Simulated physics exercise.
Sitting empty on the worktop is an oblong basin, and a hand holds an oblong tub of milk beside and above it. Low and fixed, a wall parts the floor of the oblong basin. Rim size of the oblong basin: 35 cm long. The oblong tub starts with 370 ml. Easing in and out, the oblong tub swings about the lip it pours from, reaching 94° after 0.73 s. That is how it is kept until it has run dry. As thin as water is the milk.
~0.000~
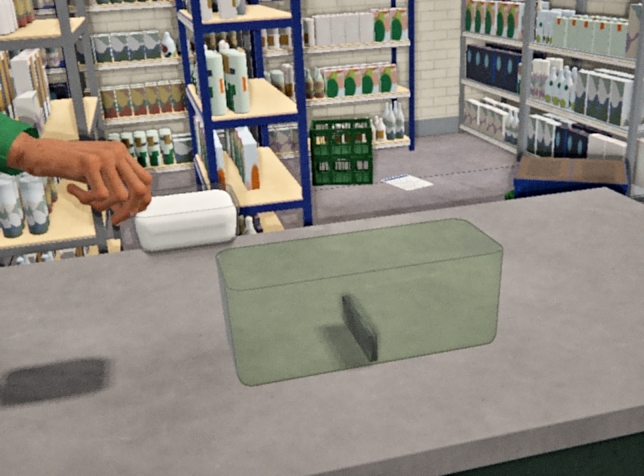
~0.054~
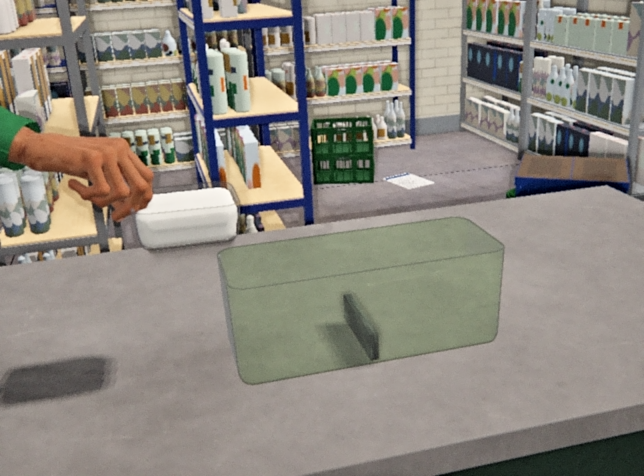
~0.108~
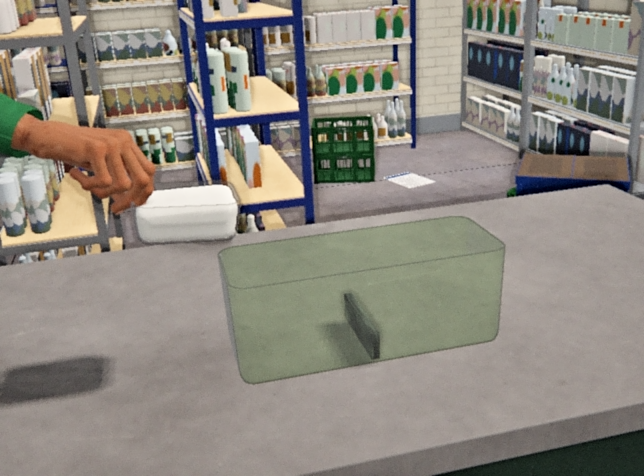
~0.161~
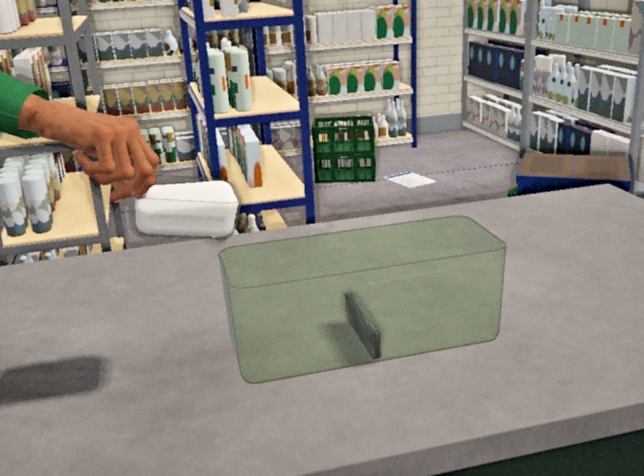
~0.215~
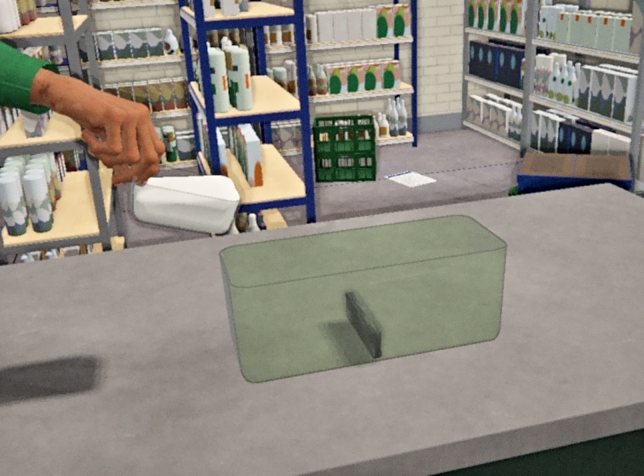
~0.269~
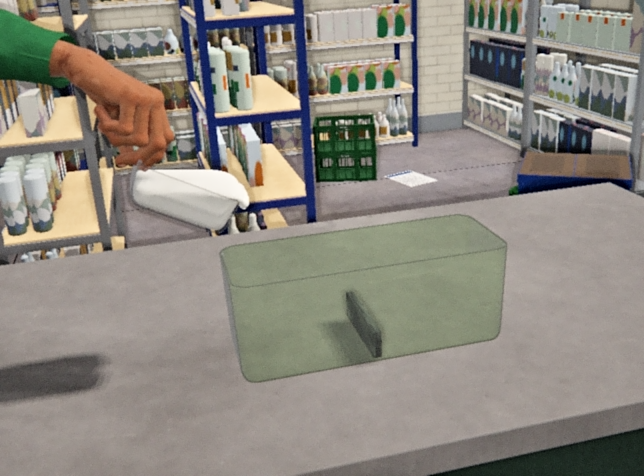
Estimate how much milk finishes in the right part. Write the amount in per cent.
I would say 9 per cent.
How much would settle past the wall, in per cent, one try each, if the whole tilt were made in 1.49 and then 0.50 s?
About 5 %, then about 10 %.
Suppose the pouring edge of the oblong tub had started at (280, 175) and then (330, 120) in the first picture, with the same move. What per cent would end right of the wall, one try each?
In order, 70 and 85 per cent.
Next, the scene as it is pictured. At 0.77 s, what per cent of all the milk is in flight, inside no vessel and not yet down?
Roughly 5 %.
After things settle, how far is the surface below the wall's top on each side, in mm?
Roughly 22 mm on the left side and roughly 36 mm on the right.
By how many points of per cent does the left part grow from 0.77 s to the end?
About 3 percent.
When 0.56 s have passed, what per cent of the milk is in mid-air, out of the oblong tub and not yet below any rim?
Share: Roughly 52 per cent.
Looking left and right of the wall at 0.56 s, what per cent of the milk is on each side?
I'd say some 32 on the left and some 0 on the right.
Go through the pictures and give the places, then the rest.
In the first picture, tilt 0°; pouring edge (234, 195); surface from (134, 211) to (231, 199); the oblong basin's rim runs from (221, 272) to (484, 235); the wall's top is at (359, 315).
In the second picture, tilt 1°; pouring edge (235, 194); surface from (136, 208) to (233, 196).
In the third picture, tilt 5°; pouring edge (236, 193); surface from (135, 205) to (233, 193).
In the fourth picture, tilt 11°; pouring edge (236, 193); surface from (135, 198) to (234, 189).
In the fifth picture, tilt 19°; pouring edge (236, 193); surface from (134, 190) to (236, 187); 2 per cent is over the edge.
In the sixth picture, tilt 28°; pouring edge (236, 193); surface from (132, 180) to (229, 182); 7 per cent is over the edge.
By 0.56 s the tilt is 82° and 16 per cent is still to pour, 32 is left of the wall and 0 right of it.
By 0.77 s the tilt is 94° and 2 per cent is still to pour, 87 is left of the wall and 5 right of it.
By 0.99 s the tilt is 94° and 0 per cent is still to pour, 89 is left of the wall and 9 right of it.
By 1.23 s the tilt is 94° and 0 per cent is still to pour, 90 is left of the wall and 9 right of it.
At rest 90 per cent lies left of the wall, 9 right of it and 1 outside.
